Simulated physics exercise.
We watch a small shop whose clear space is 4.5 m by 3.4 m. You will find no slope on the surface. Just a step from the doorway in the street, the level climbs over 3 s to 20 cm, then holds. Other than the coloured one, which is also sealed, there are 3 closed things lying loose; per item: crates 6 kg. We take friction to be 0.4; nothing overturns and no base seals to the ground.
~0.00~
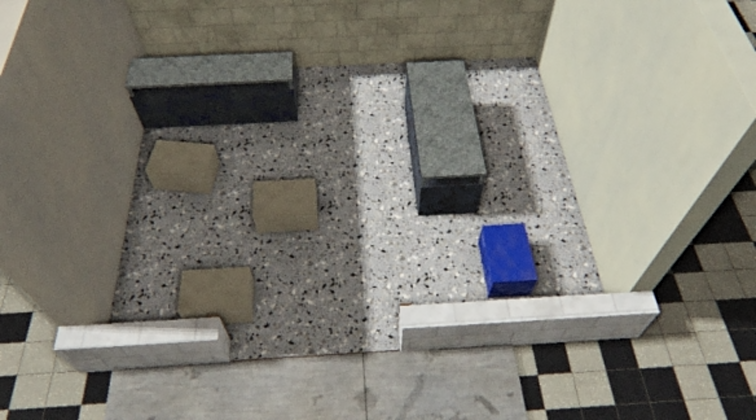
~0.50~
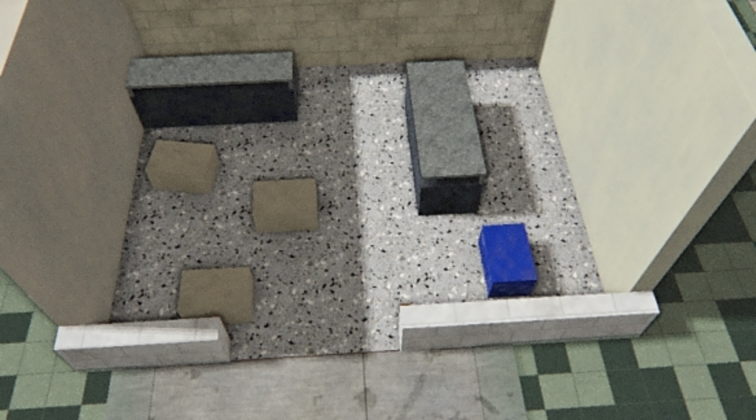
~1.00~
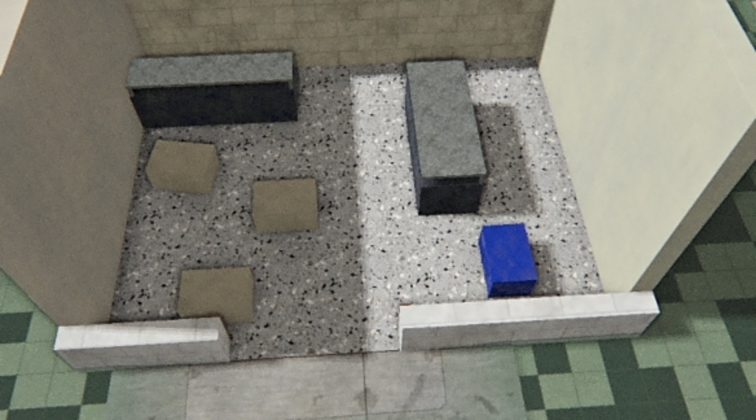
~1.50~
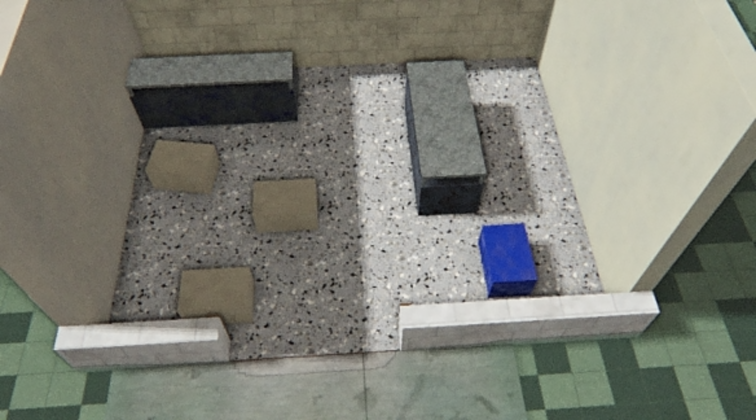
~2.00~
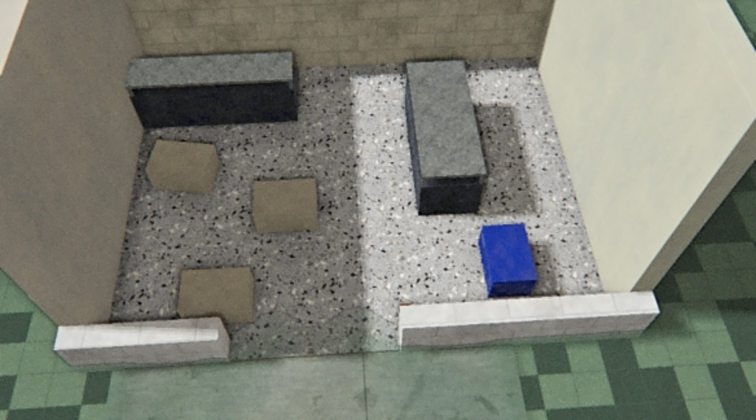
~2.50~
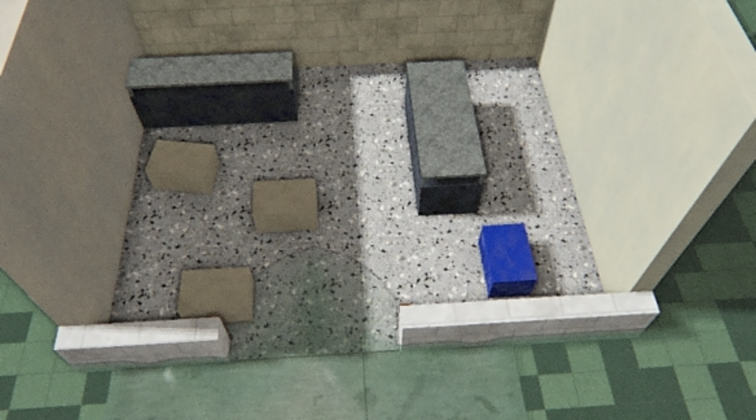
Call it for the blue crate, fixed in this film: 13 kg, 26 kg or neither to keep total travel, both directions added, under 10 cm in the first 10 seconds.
26 kg only.
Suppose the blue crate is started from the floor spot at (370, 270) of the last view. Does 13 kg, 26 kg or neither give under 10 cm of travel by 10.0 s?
Well, no option works.
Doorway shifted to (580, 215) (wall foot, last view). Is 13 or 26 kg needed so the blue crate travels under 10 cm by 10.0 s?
Both masses fail.
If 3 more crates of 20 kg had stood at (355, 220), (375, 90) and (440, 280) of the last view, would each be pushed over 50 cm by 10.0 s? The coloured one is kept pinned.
First: Beyond the limit; second: Beyond the limit; third: Inside the limit.
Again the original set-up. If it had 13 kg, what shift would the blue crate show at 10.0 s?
About 20 cm off its spot.
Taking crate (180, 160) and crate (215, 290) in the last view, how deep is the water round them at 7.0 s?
11 and 4 cm.
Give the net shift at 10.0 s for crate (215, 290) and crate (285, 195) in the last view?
120 cm and 140 cm respectively.
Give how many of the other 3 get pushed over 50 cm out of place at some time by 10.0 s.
I count 3 of them.
After 3.5 s the blue crate would be 0 cm from its start with 13 kg and 0 cm from its start with 26 kg; 0 cm of water round it then.
After 4.5 s the blue crate would be 0 cm from its start with 13 kg and 0 cm from its start with 26 kg; 0 cm of water round it then.
After 7.0 s the blue crate would be 0 cm from its start with 13 kg and 0 cm from its start with 26 kg; 1 cm of water round it then.
After 10.0 s the blue crate would be 17 cm from its start with 13 kg and 0 cm from its start with 26 kg; 6 cm of water round it then.
